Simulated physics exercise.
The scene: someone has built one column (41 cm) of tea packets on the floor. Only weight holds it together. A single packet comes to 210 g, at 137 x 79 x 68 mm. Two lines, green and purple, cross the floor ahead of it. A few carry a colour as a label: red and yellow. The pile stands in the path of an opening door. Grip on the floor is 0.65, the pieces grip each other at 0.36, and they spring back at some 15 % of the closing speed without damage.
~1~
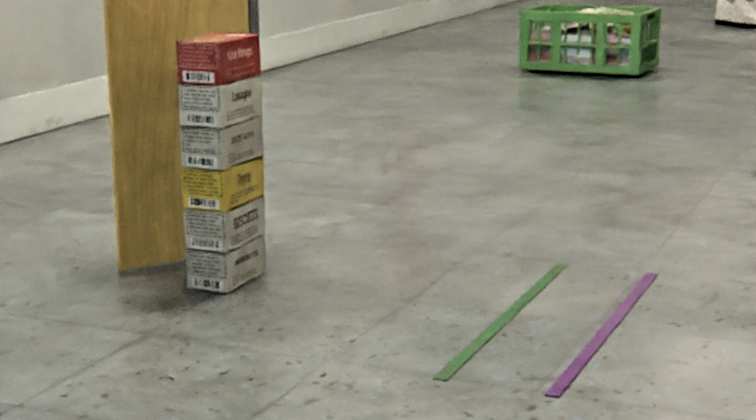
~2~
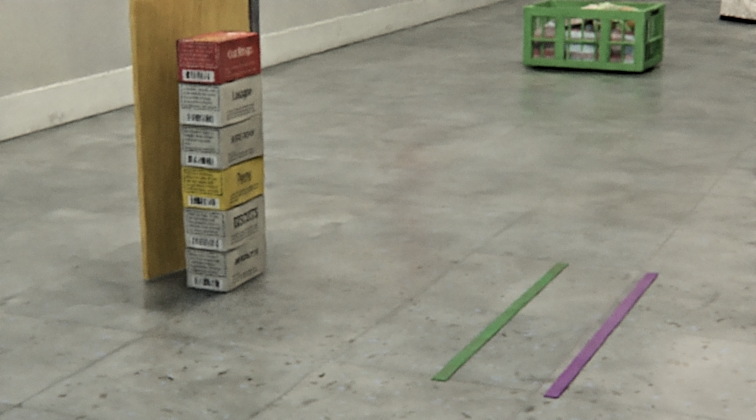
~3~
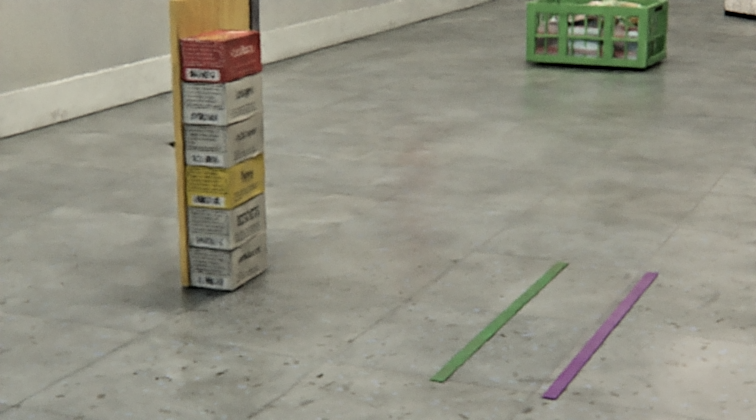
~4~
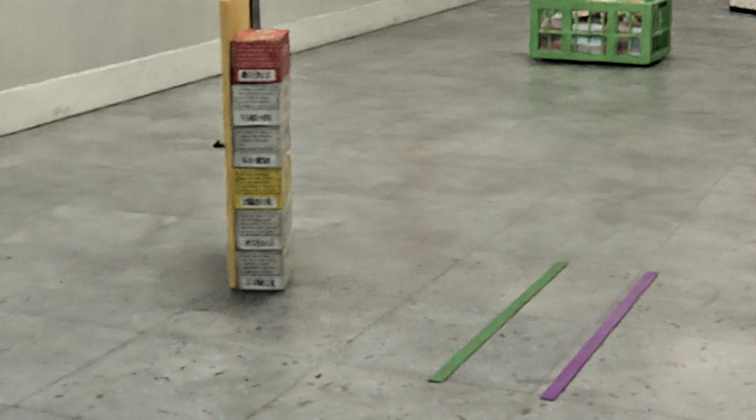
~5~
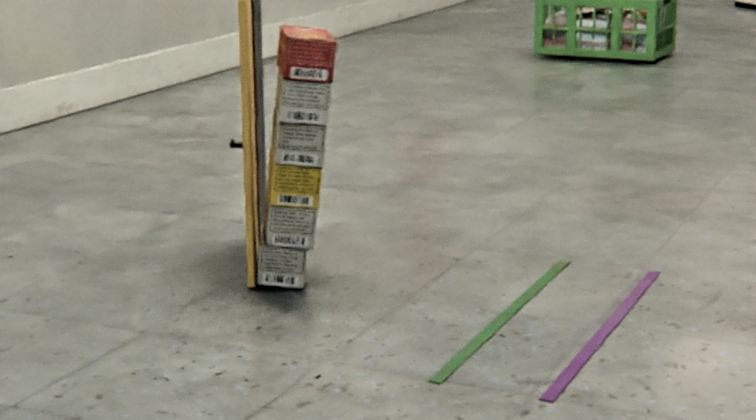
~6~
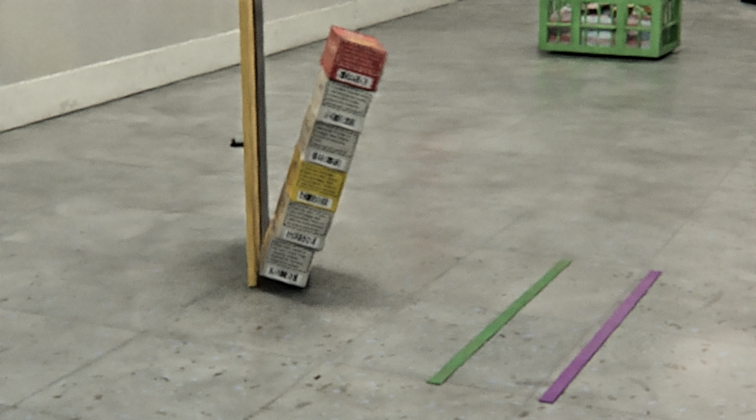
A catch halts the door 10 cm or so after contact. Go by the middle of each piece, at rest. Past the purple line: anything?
Outcome: Not one ends past the purple line.
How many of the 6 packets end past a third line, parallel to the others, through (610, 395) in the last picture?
0 of them.
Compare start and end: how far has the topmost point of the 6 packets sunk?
Some 33 cm lower.
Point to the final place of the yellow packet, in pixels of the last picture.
Near (415, 250).
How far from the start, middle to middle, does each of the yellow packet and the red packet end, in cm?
About: Yellow 34, red 72.
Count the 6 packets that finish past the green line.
It comes to 1.
Then, 0.07 s past the last view, none of the 6 packets past the purple line, 6 disturbed; red packet 27° from how it stood, 26 mm lower; yellow packet 27° from how it stood.
Then, 0.19 s past the last view, none of the 6 packets past the purple line, 6 disturbed; yellow packet 50° from how it stood, 37 mm lower; red packet 50° from how it stood, 11 cm lower.
Then, 0.37 s past the last view, none of the 6 packets past the purple line, 6 disturbed; yellow packet on its side; red packet 71° from how it stood, 32 cm lower.
In the end, none of the 6 packets past the purple line, 6 disturbed; yellow packet on its side; red packet on its side. The farthest middle lies 10 cm short of that line. From the last view, middles, yellow packet near (415, 250), red packet near (605, 240).
